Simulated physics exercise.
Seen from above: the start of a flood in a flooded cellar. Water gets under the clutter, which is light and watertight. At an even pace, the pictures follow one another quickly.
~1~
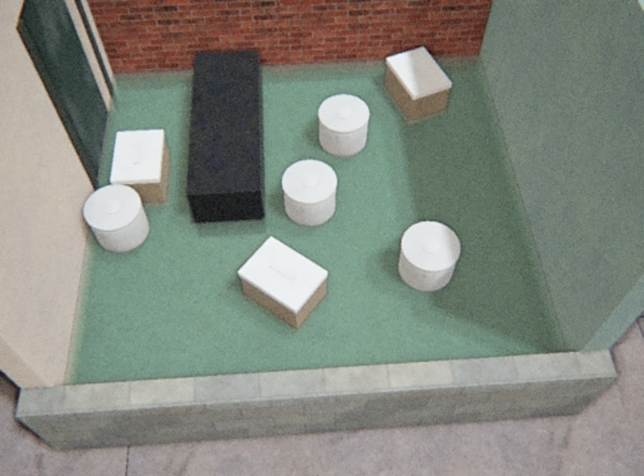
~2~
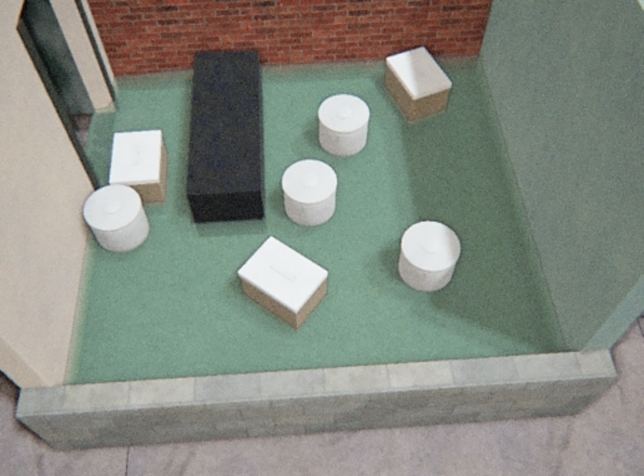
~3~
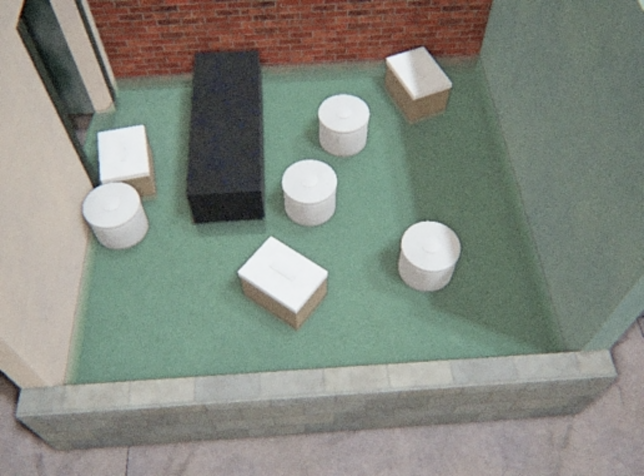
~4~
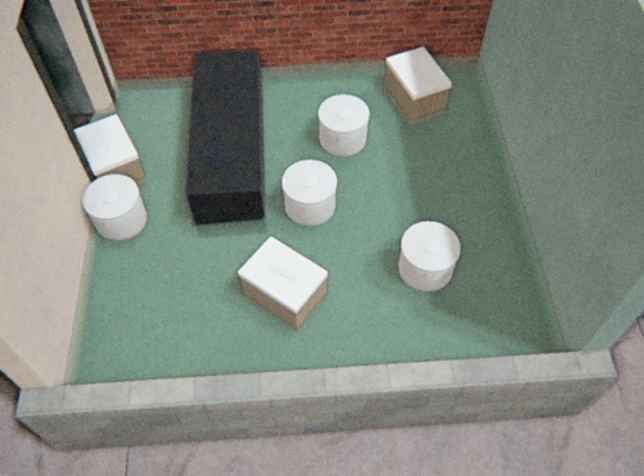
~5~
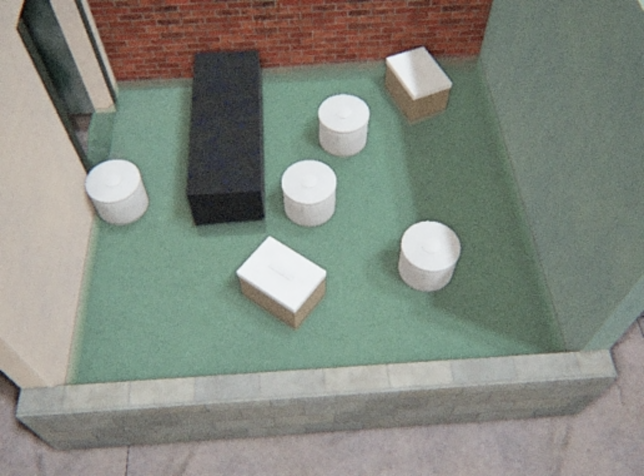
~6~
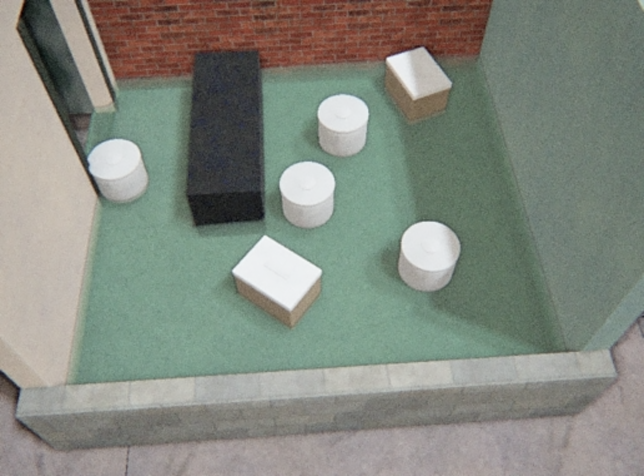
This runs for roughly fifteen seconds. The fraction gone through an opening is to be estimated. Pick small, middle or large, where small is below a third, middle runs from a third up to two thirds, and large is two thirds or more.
Middle.
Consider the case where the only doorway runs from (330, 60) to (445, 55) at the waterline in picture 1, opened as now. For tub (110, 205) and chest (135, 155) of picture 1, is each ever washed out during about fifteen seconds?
Per object, in order: Retained / retained.
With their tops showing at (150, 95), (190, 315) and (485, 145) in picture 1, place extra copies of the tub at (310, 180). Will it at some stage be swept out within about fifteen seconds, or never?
Escapes; escapes; remains.
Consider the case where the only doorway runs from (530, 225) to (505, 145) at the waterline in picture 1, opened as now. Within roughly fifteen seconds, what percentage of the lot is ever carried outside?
Roughly 70 in a hundred.
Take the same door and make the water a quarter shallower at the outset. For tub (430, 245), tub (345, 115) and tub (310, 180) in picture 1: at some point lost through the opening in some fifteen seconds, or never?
Ordered answer: Retained; retained; flushed away.
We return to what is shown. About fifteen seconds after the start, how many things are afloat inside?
It works out to 3.
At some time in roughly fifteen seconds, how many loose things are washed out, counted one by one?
That works out to 4.
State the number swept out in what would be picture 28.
All told, it is 4.
A moment on, 2 of 7 are out; 5 afloat.
Next, 2 of 7 are out; 5 afloat.
Later, 4 of 7 are out; 3 afloat.
In the end, 4 of 7 are out; 3 afloat.
